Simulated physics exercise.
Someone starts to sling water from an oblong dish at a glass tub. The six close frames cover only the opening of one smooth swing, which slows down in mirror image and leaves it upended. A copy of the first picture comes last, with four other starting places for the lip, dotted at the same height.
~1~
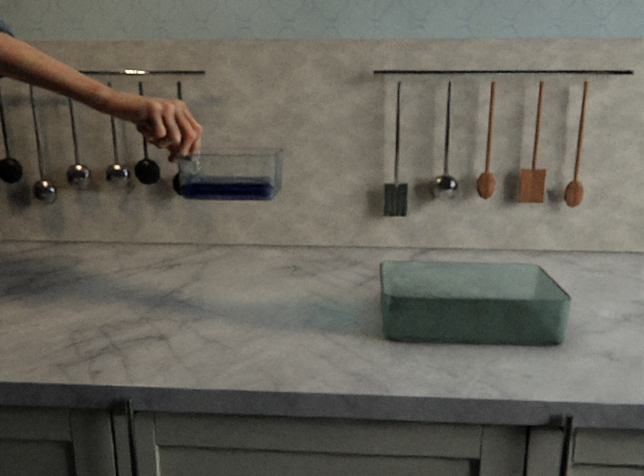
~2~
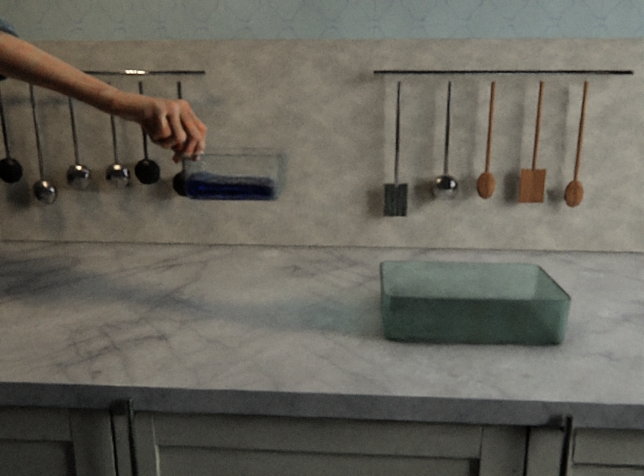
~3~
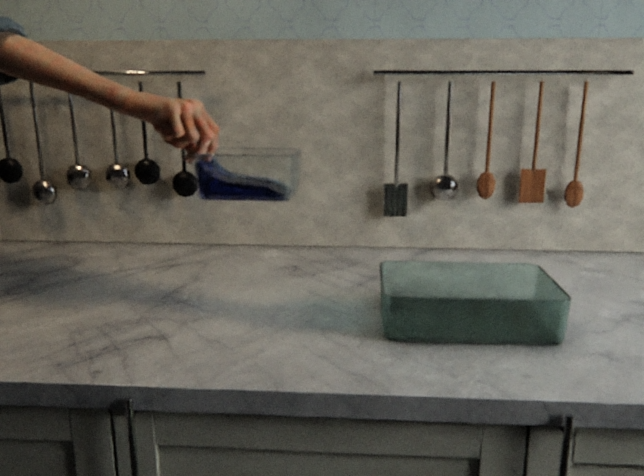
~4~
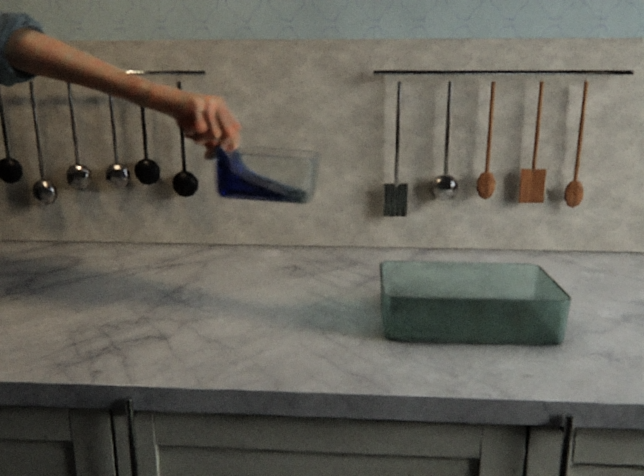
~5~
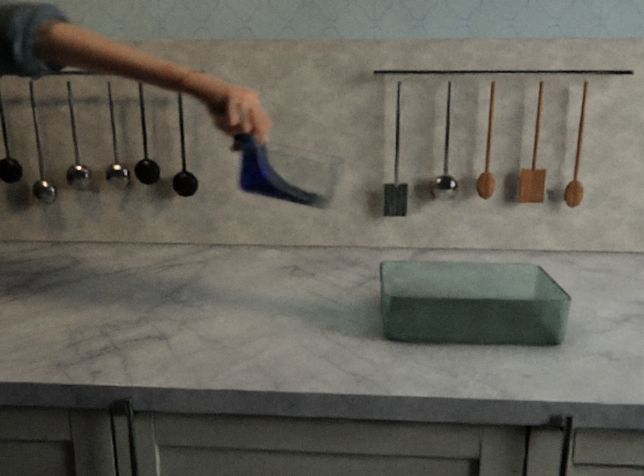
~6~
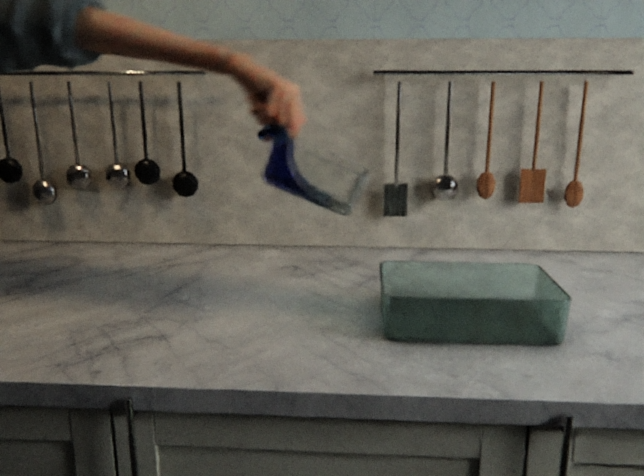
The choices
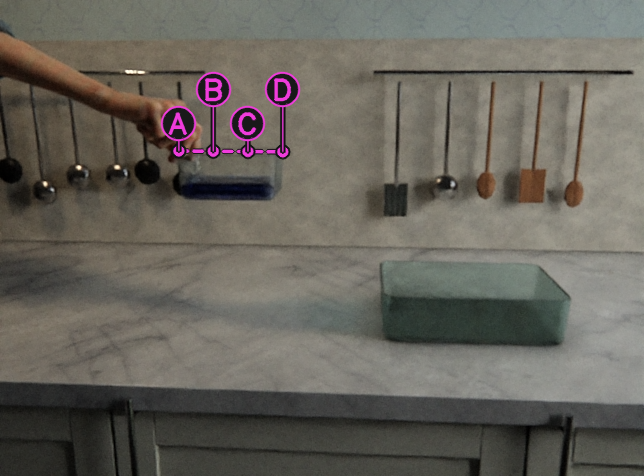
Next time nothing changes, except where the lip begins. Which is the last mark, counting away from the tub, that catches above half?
The answer is dot B.
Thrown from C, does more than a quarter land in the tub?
Yes, clearly.
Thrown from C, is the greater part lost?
No.
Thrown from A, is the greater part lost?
Yes, it does.
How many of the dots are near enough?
Three of them.
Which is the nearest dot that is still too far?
The answer is A.
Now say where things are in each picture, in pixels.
Upright, lip at (278, 151); tub from (383, 338) to (563, 343); nothing has left yet, in the first frame.
Upright, lip at (283, 151); nothing has left yet, in the second frame.
Upright, lip at (296, 152); nothing has left yet, in the third frame.
Tipped about 4°, lip at (316, 155); water is over the rim, down to (229, 149), in the fourth frame.
Tipped about 11°, lip at (342, 162); water is over the rim, down to (259, 145), in the fifth frame.
Tipped about 23°, lip at (368, 172); water is over the rim, down to (291, 139), in the sixth frame.
In magenta, A at (178, 151); B at (213, 151); C at (247, 151); D at (282, 151).
Choosing A, about 28 % lands in the tub, 64 % falls short and 7 % goes beside or beyond.
Choosing B, about 69 % lands in the tub, 19 % falls short and 12 % goes beside or beyond.
Choosing C, about 69 % lands in the tub, 16 % falls short and 15 % goes beside or beyond.
Choosing D, about 76 % lands in the tub, 9 % falls short and 14 % goes beside or beyond.
